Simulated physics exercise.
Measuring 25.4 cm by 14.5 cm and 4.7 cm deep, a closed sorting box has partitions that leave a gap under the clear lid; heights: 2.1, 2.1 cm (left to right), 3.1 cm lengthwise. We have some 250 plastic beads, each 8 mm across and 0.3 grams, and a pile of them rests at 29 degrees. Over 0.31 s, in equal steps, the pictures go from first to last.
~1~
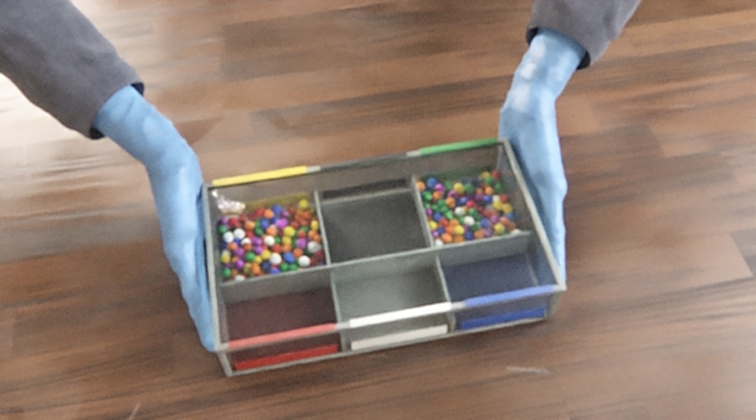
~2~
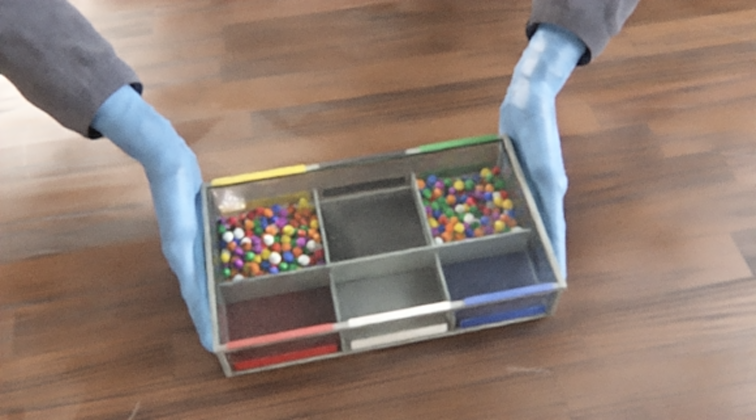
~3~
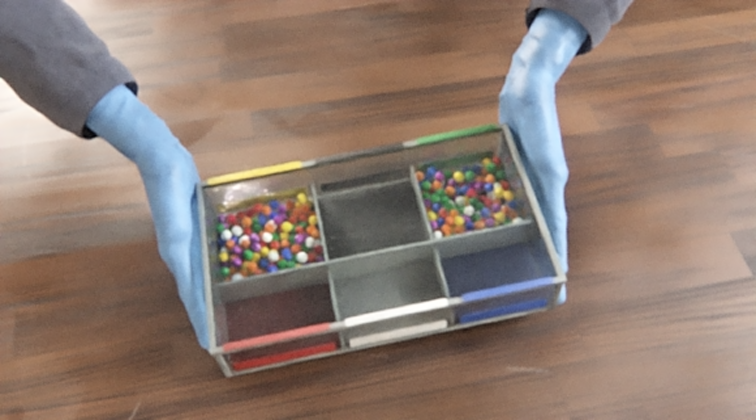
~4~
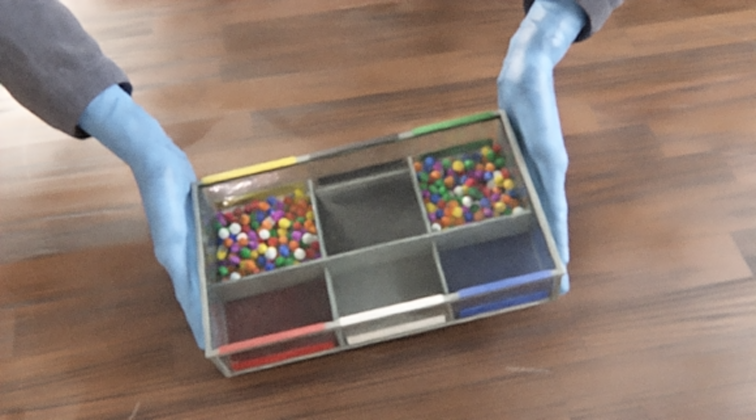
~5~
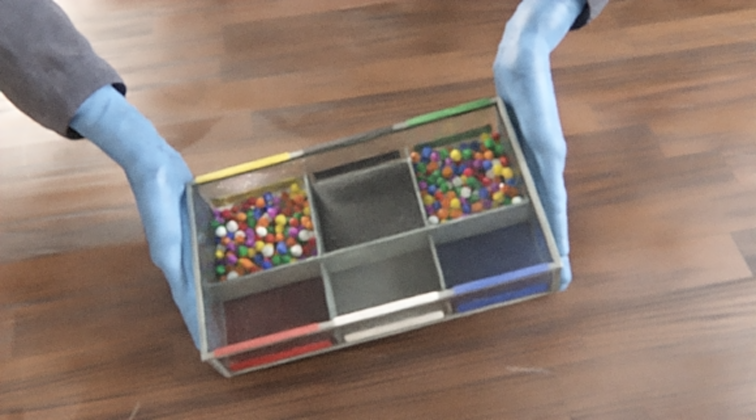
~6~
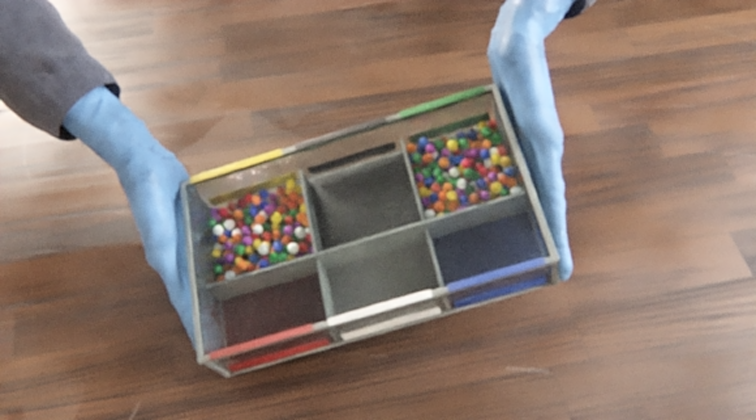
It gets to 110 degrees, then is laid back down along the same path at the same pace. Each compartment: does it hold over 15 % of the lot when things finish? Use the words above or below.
Red compartment: Above; blue compartment: Below; green compartment: Below; yellow compartment: Above; white compartment: Below; black compartment: Below.
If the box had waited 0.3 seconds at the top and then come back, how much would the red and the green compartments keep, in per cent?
In per cent: Red 55, green 0.
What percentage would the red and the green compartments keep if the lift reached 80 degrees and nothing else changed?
Red 20 %; green 20 %.
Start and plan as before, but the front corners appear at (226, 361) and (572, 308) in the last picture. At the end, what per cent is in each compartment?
By the end red holds 10%, blue holds 30%, green holds 35%, yellow holds 5%, white holds 20% and black holds 0%.
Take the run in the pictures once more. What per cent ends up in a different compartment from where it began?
It works out to about 55 per cent.
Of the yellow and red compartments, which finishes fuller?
The red one.
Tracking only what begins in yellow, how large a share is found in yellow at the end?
90 %.
Then, 1.56 s after the last picture, tilt 110 degrees; red 25 %, green 5 %, yellow 45 %, white 5 %, black 10 %.
Then, 2.60 s after the last picture, tilt 50 degrees; red 55 %, yellow 45 %.
Then, 3.62 s after the last picture, tilt 0 degrees; red 55 %, yellow 45 %.
In the end, red 55 %, blue 0 %, green 0 %, yellow 45 %, white 0 %, black 0 %.
